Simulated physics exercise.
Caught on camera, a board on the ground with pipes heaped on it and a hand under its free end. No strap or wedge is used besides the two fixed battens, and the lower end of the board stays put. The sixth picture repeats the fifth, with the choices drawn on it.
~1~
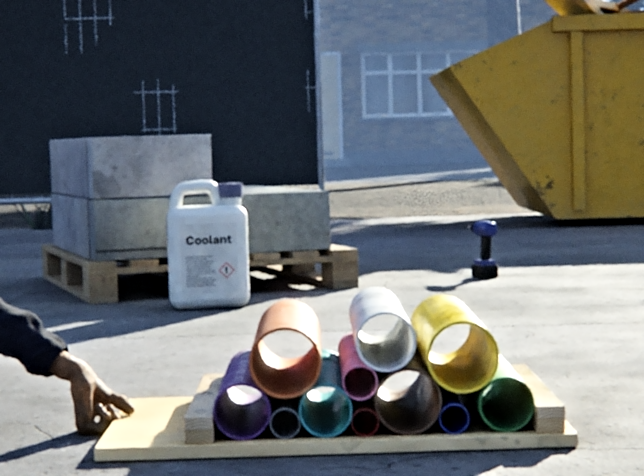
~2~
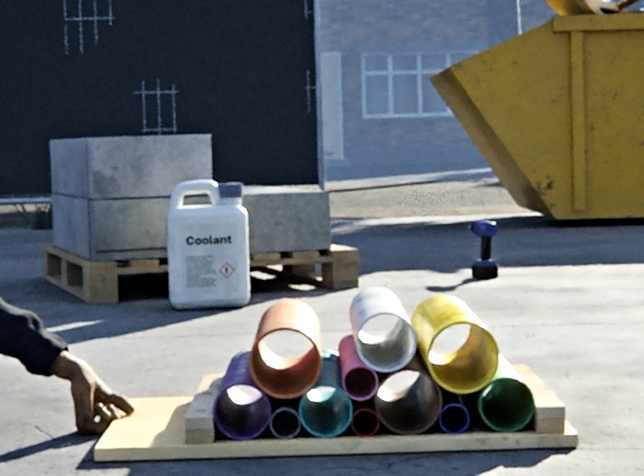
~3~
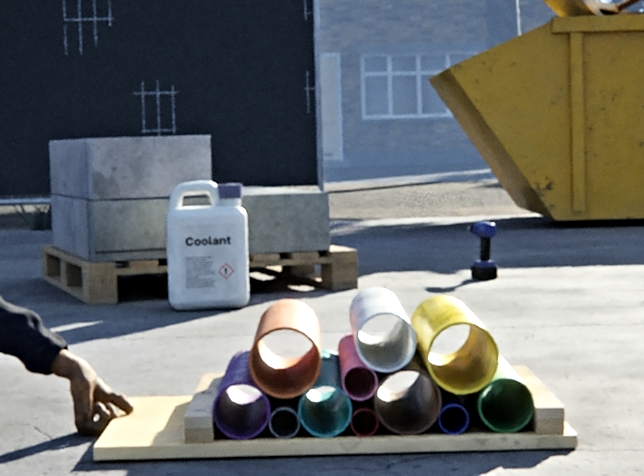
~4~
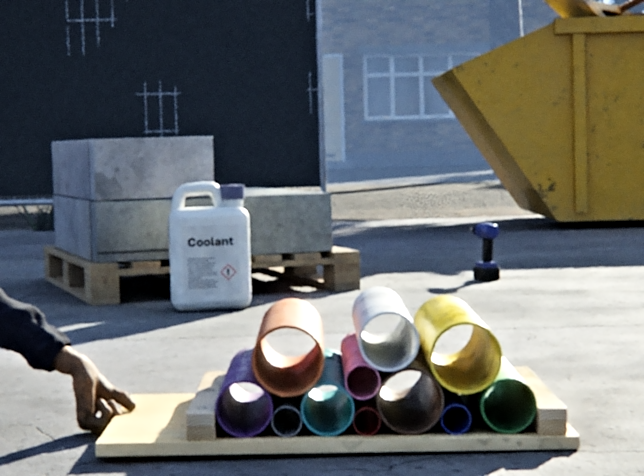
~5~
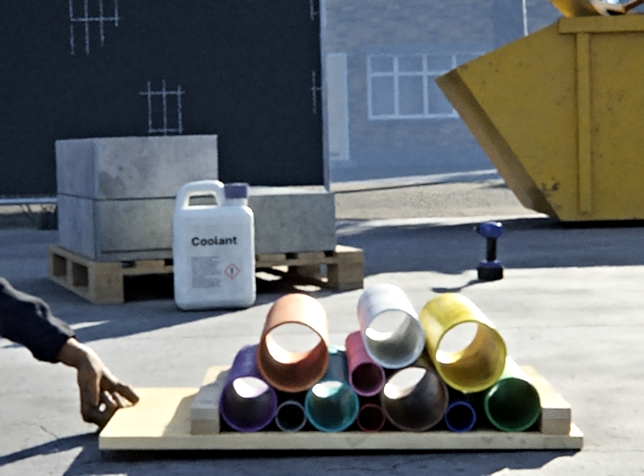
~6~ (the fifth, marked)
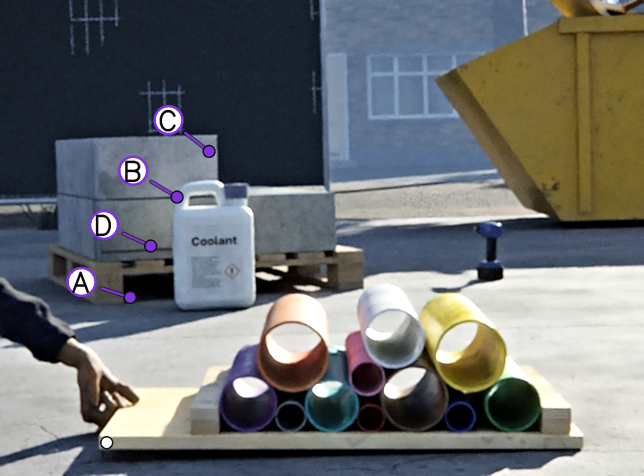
A hand reaches in from the left at the free end of a pale board on sunlit paved ground, seen from low and front-on. Orange, white and yellow pipes sit above purple, turquoise, brown and green ones, with a white coolant jug, grey blocks and a yellow skip behind. The hand and pipes keep their arrangement, while the whole view drifts very slightly rightward late on, as if the camera shifts.
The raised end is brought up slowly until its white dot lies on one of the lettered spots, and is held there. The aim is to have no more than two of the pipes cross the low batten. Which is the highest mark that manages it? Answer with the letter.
The last mark within the limit is B.
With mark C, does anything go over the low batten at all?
At C: Yes.
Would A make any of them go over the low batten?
At A: No.
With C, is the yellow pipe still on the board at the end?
The yellow pipe: No.
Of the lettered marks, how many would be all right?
The number is three.
On the copy, A at (130, 297); B at (177, 197); C at (209, 151); D at (150, 246); the white dot at (107, 443).
On B. First, board at 18°.
Then, board at 33°.
Finally, board at 33°, two over the low batten (yellow, white).
By contrast, A none over the low batten; C three over the low batten (orange, yellow, white); D none over the low batten.
